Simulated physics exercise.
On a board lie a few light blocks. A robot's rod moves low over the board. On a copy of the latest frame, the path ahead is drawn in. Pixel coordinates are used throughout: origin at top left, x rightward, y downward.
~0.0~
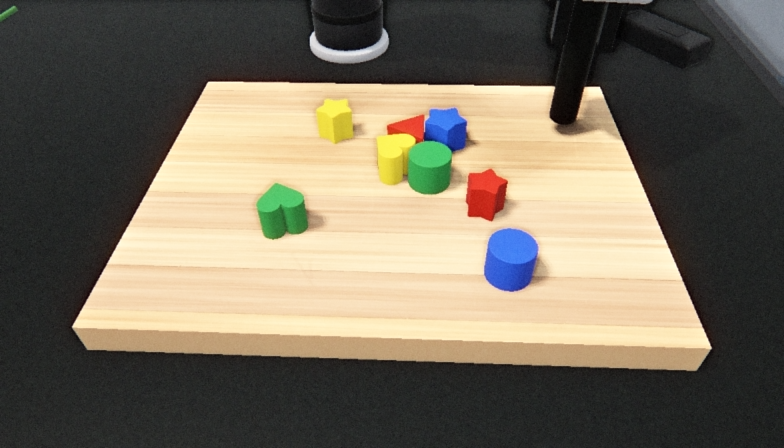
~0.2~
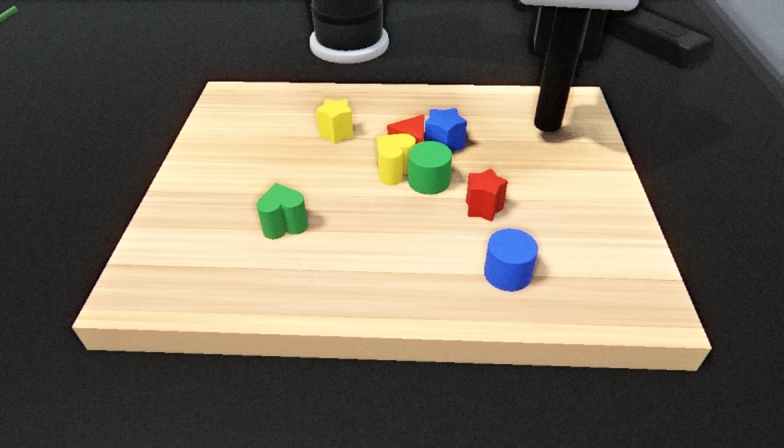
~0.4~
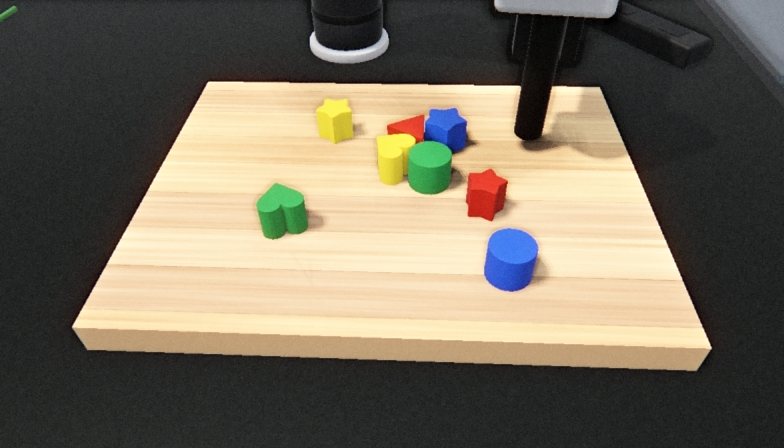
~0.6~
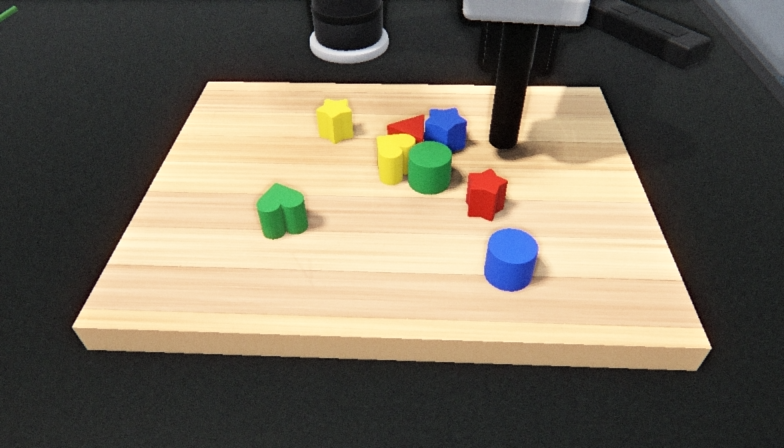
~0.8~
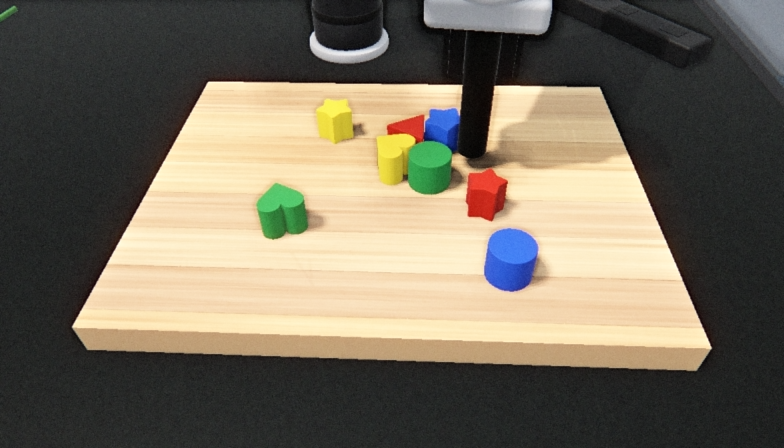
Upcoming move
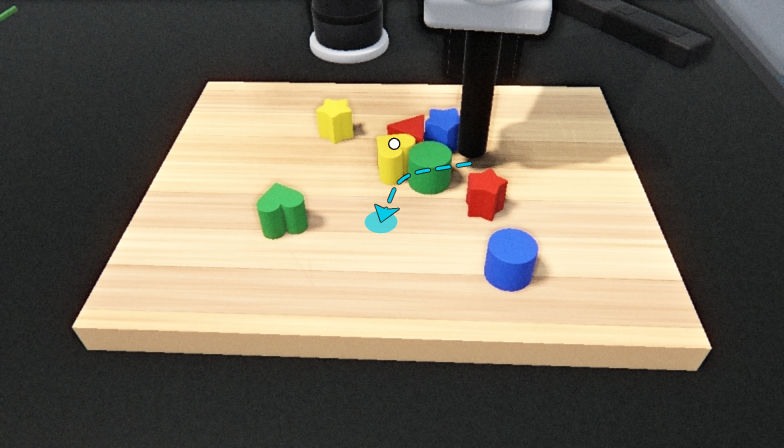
A black robot rod reaches down over a pale wooden board on a dark surface, seen from above and in front by a still camera. Yellow, red, blue and green blocks cluster near the board's upper middle, with a yellow star and green heart to the left and a red star and blue cylinder to the right. The rod glides steadily left and slightly nearer, from the upper right corner to beside the blue star, while the blocks stay still.
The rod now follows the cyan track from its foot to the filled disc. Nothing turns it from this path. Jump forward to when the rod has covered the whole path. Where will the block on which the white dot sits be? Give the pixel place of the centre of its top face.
For the centre of its top, I'd go with (361, 149).
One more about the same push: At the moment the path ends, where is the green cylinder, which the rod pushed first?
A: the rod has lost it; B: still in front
Option B.
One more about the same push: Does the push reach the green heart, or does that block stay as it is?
Once the path is done, it remains where it sat before.
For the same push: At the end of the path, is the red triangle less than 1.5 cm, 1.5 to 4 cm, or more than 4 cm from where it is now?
Offset: Below 1.5 cm.
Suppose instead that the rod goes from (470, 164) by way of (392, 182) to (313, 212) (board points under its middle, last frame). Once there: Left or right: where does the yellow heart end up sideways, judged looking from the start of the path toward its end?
It goes toward the right-hand side.
The line goes from (470, 164) via (426, 170) and (394, 190), ending at (381, 222); the dot is on the yellow heart.
What follows on the original path. One third of the way, rod at (426, 158); yellow heart at (389, 144); red triangle at (408, 125), turned 15° clockwise; green cylinder at (411, 163).
Two thirds of the way, rod at (394, 178); yellow heart at (361, 149), turned 40° clockwise; red triangle at (405, 125), turned 30° clockwise; green cylinder at (395, 187).
At the end, rod at (381, 209); green heart unmoved; yellow heart at (361, 149), turned 40° clockwise; red triangle at (405, 125), turned 30° clockwise; green cylinder at (395, 219); blue star-shaped block unmoved.
